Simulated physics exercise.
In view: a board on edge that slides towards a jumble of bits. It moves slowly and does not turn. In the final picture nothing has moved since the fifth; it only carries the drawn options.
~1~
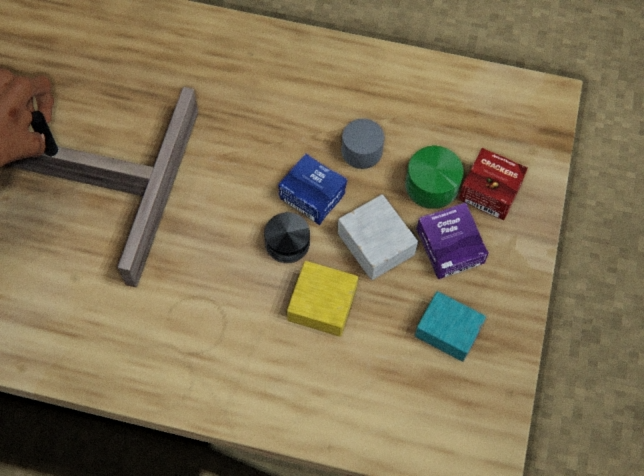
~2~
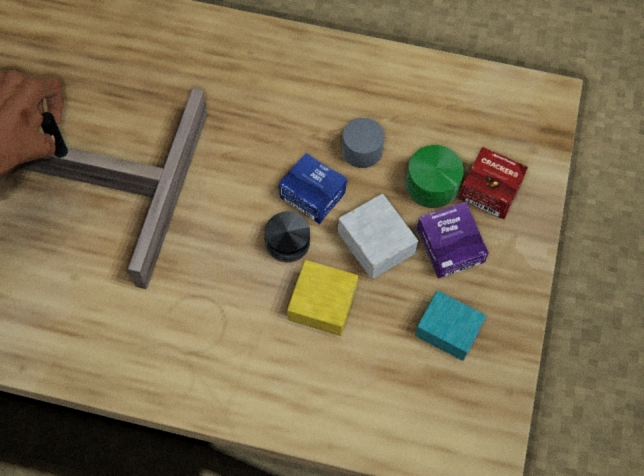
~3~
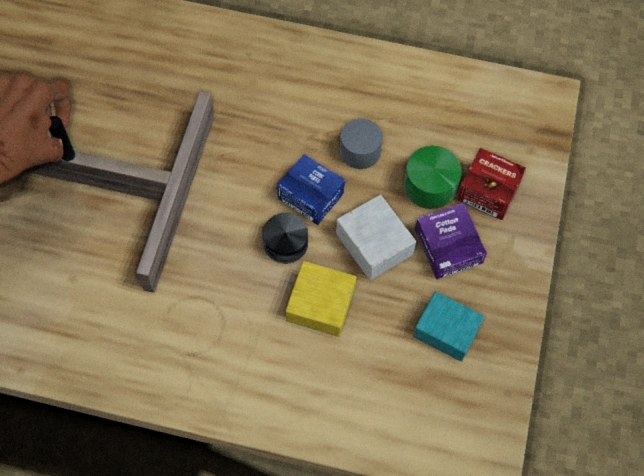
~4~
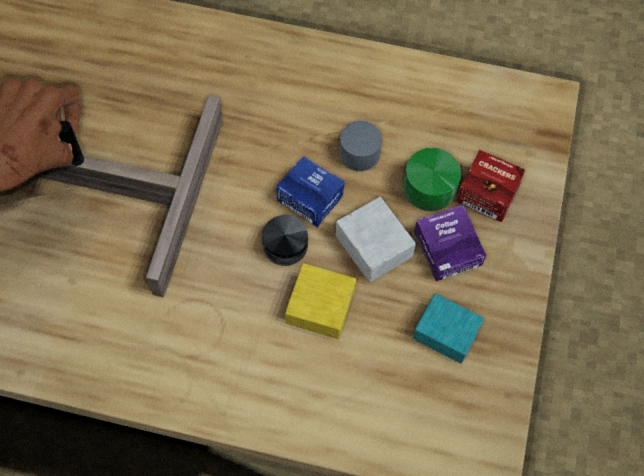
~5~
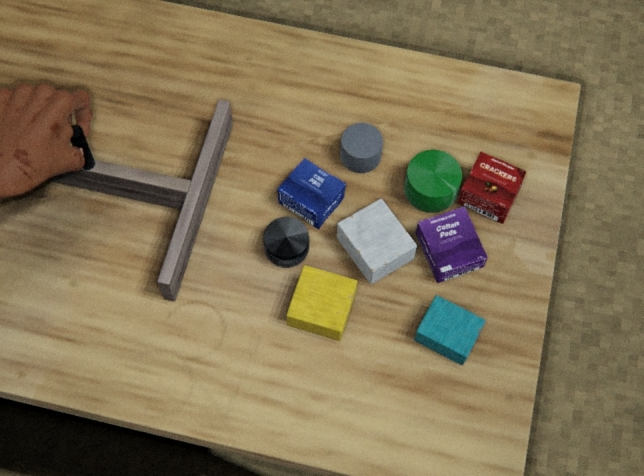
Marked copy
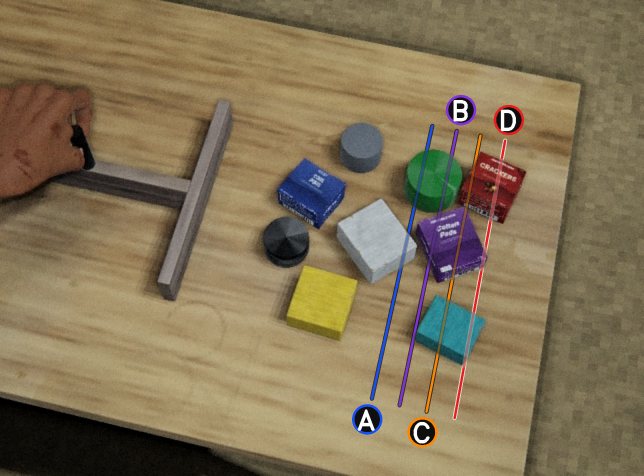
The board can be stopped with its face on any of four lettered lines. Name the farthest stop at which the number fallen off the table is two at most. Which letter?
It can go as far as C.
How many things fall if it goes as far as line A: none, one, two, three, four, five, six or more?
In all, none.
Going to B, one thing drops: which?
It is the red packet.
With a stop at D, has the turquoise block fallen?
Yes.
On the marked copy, A at (404, 253); B at (430, 259); C at (455, 264); D at (482, 270).
Taking C. A third of the way, board (288, 207); black tin (312, 248); blue packet (330, 194).
Two thirds of the way, board (383, 228); red packet (532, 188); purple box (501, 250).
When it is over, board (455, 244); purple box over the edge; red packet over the edge; two fallen.
As for the rest, A is within the limit but short; B is within the limit but short; D drops four.
